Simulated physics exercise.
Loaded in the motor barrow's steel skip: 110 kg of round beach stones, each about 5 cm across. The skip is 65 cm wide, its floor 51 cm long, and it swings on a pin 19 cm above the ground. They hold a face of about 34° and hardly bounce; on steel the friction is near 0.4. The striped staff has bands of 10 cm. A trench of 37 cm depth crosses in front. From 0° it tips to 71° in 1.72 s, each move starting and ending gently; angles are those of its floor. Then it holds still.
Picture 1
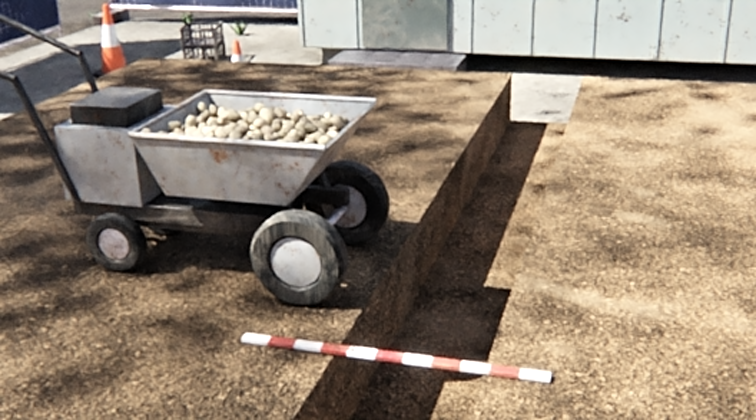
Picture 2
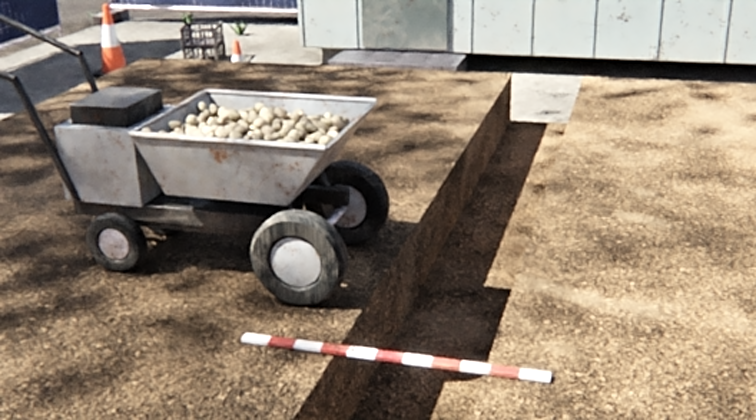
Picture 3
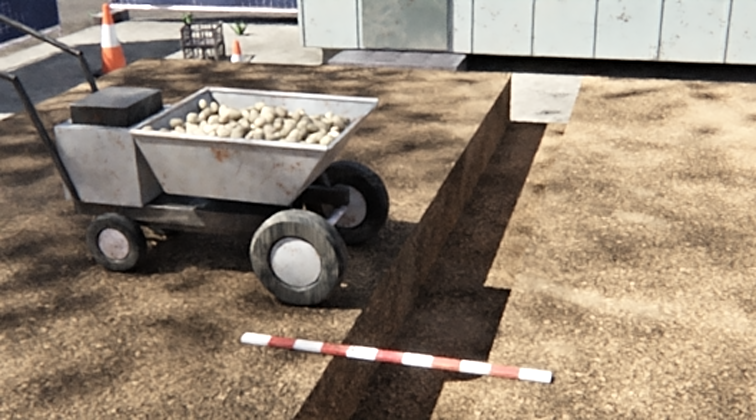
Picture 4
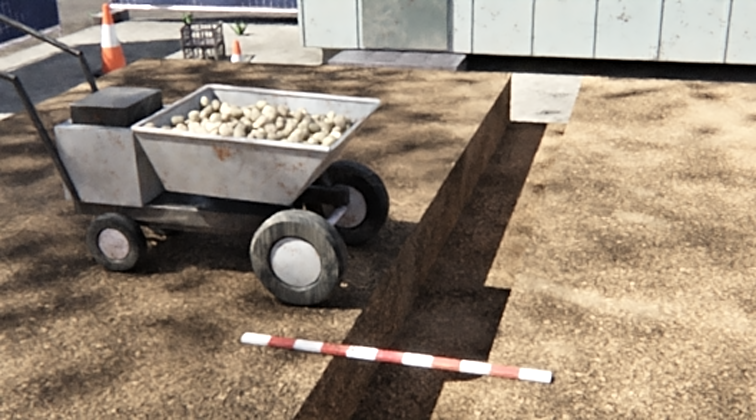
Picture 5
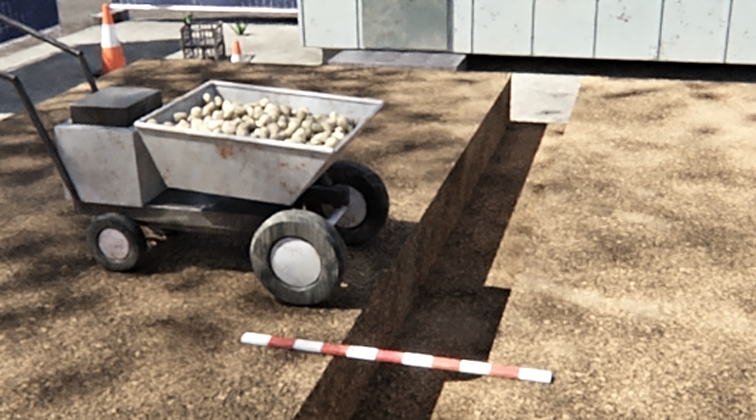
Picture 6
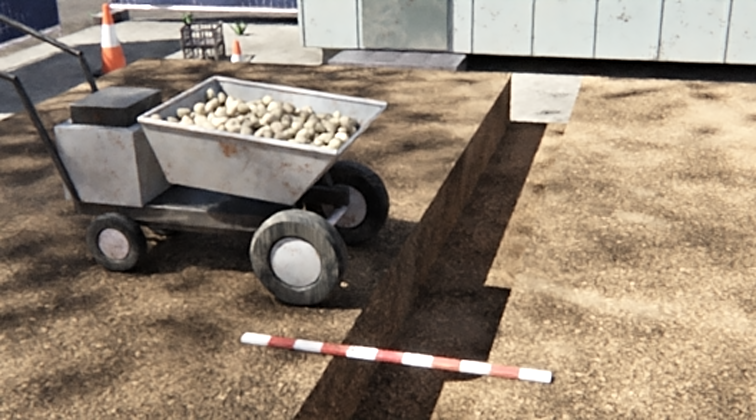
A grey skip full of pale stones tilts slightly toward the trench on a parked barrow.
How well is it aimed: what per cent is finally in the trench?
Roughly 87 per cent ends in the trench.
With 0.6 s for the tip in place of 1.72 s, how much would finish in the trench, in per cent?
Then about 60 per cent.
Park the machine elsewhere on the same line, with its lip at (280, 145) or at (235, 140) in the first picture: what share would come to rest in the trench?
First some 100, then 100 per cent.
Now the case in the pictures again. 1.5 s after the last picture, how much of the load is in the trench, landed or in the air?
Some 50 per cent.
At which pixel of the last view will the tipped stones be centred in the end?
Their middle is at about (476, 352).
Then, 1.0 s after the last picture the floor is at 60°, 99 % in the skip, 1 % in the trench; the foremost stones are at (447, 219).
Then, 1.5 s after the last picture the floor is at 71°, 38 % in the skip, 52 % in the trench, 10 % past the trench; the foremost stones are at (593, 285).
Then, 1.9 s after the last picture the floor is at 71°, 13 % in the skip, 73 % in the trench, 13 % past the trench; the foremost stones are at (669, 292).
Then, 3.8 s after the last picture the floor is at 71°, 0 % in the skip, 87 % in the trench, 13 % past the trench; the foremost stones are at (699, 288).
